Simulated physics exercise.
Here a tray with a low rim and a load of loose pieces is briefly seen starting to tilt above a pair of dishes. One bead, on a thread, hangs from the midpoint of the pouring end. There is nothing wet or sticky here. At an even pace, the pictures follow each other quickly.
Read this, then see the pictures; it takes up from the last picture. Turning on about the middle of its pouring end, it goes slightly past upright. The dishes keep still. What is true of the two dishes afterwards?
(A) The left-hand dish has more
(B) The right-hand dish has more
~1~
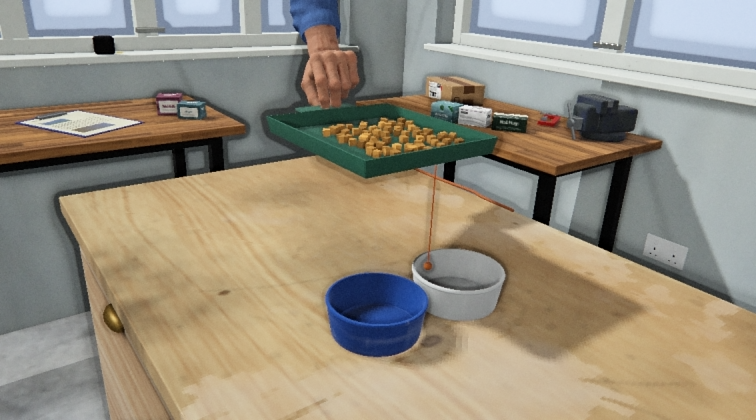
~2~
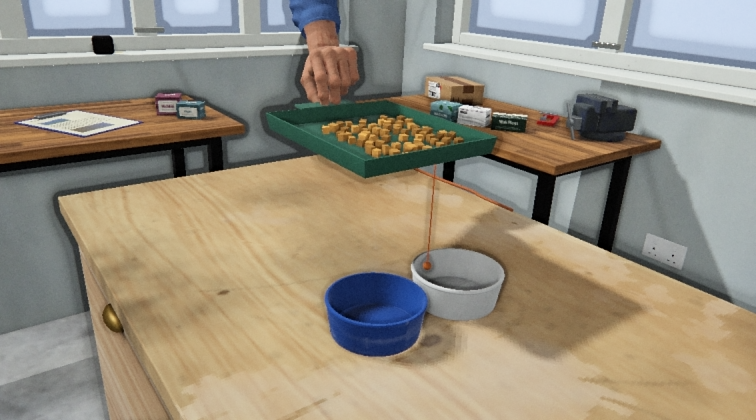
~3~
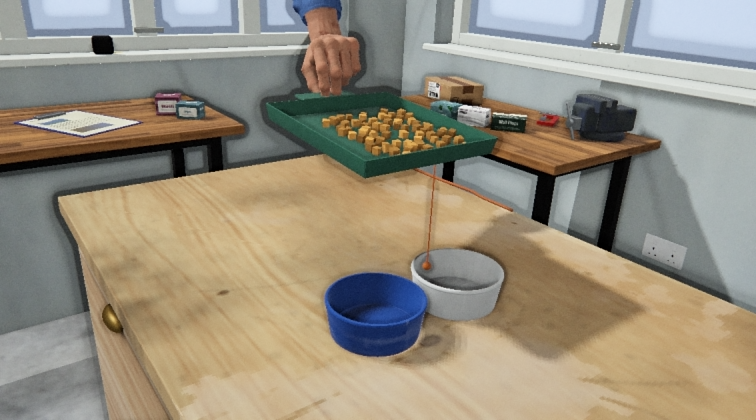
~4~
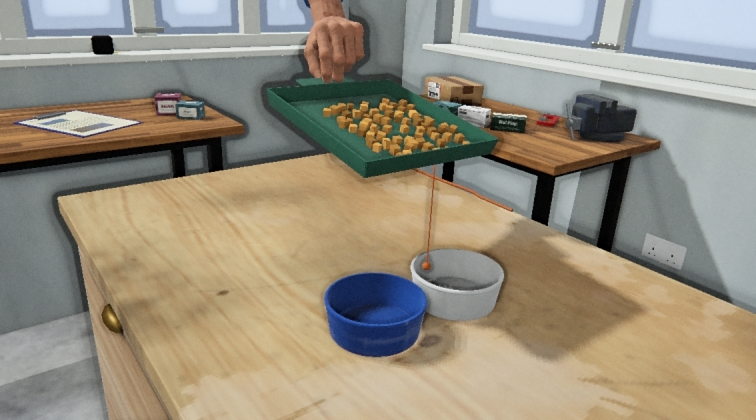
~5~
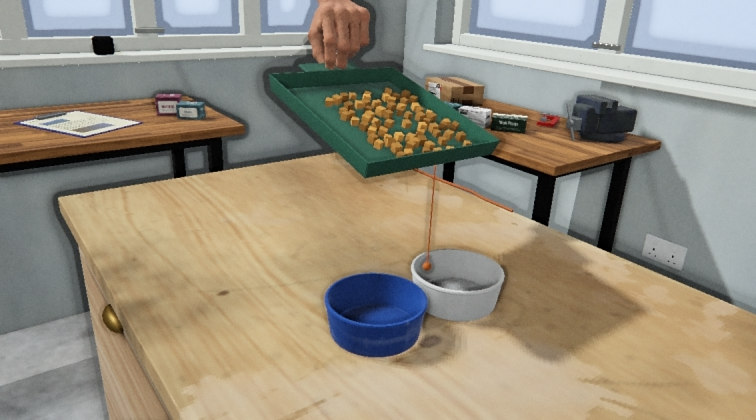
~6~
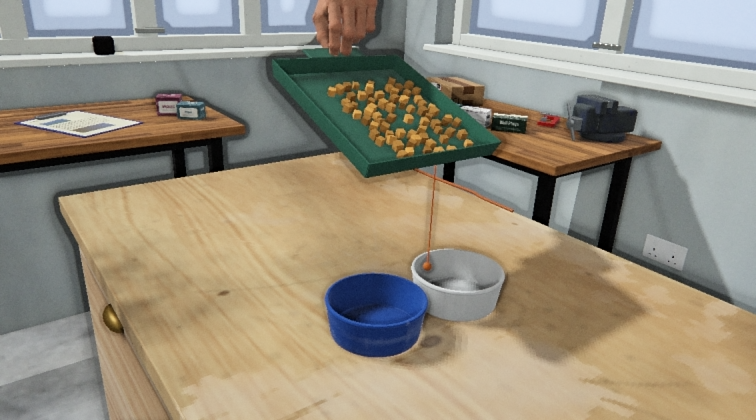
B, the right-hand dish has more.
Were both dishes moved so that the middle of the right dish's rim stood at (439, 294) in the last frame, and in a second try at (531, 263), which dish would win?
Result for the first try: The dish on the right side; for the second: The dish on the left side.
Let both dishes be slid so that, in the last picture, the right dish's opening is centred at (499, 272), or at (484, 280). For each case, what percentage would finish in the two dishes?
80 %, 90 %.
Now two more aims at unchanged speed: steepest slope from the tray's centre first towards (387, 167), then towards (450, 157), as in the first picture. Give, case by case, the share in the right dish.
0 % and 40 %.
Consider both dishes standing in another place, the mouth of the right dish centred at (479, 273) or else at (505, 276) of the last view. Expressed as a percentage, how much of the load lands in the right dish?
40 and 40 in a hundred.
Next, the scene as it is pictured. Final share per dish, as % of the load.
Left dish: Around 10 in a hundred; right dish: Around 20 in a hundred.
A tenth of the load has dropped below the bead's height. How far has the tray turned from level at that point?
Angle: Approx. 115 degrees.
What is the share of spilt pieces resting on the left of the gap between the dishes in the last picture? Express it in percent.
Share on the left: Near 0 %.
Shortly afterwards, tray tipped steeply; the whole lot on the tray.
Next, tray tipped past a quarter turn; all but a few on the tray; only a few outside both; only a few in the air.
Some moments later, tray tipped past a quarter turn; a little in the left dish; near a quarter in the right dish; near two thirds outside both.
In the end, tray tipped past a quarter turn; a little in the left dish; near a quarter in the right dish; near two thirds outside both.
